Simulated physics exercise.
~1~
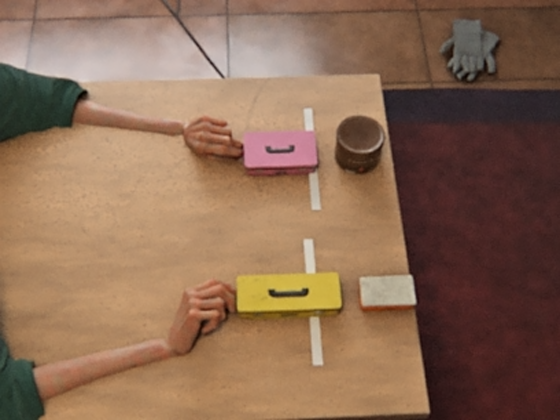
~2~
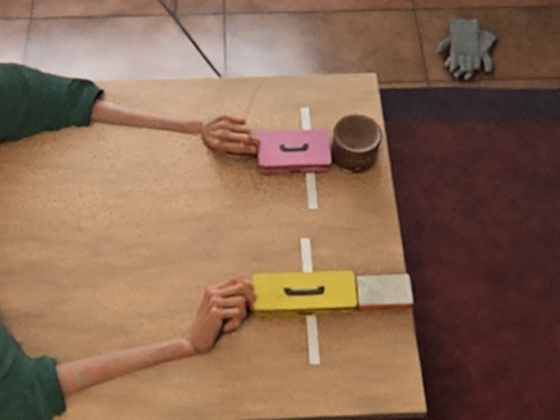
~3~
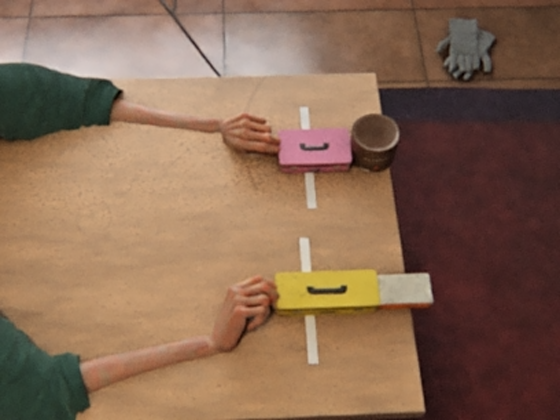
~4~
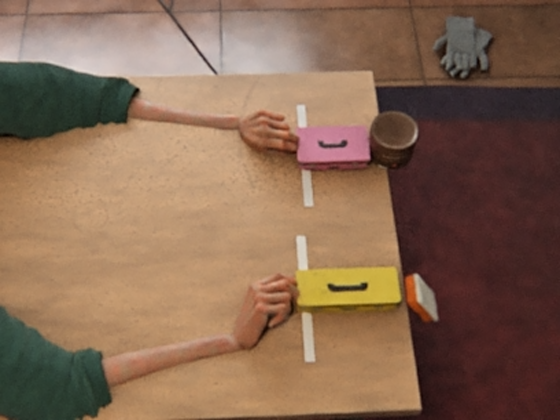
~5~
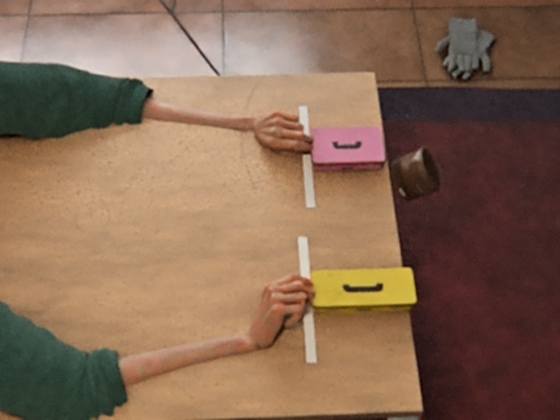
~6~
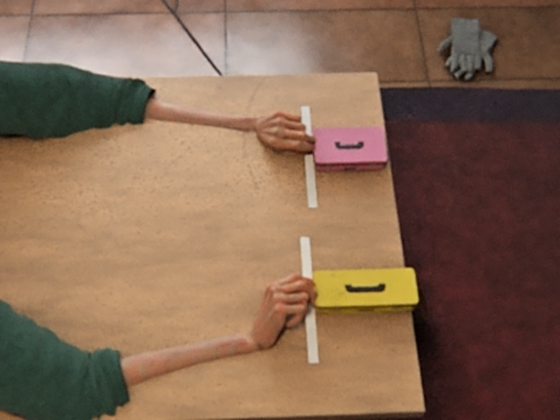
On a light wooden table seen from above, two green-sleeved arms reach in from the left, above a tiled floor and a dark red rug. The far hand is at a pink case facing a brown tub, and the near hand is at a yellow case facing a pale-topped orange sponge, with a white tape strip in each lane. Both hands push the cases right, driving the tub and sponge toward the edge. The sponge tips off first, then the tub tilts and falls after it. The hands stop at the tapes, with both cases still on the table.
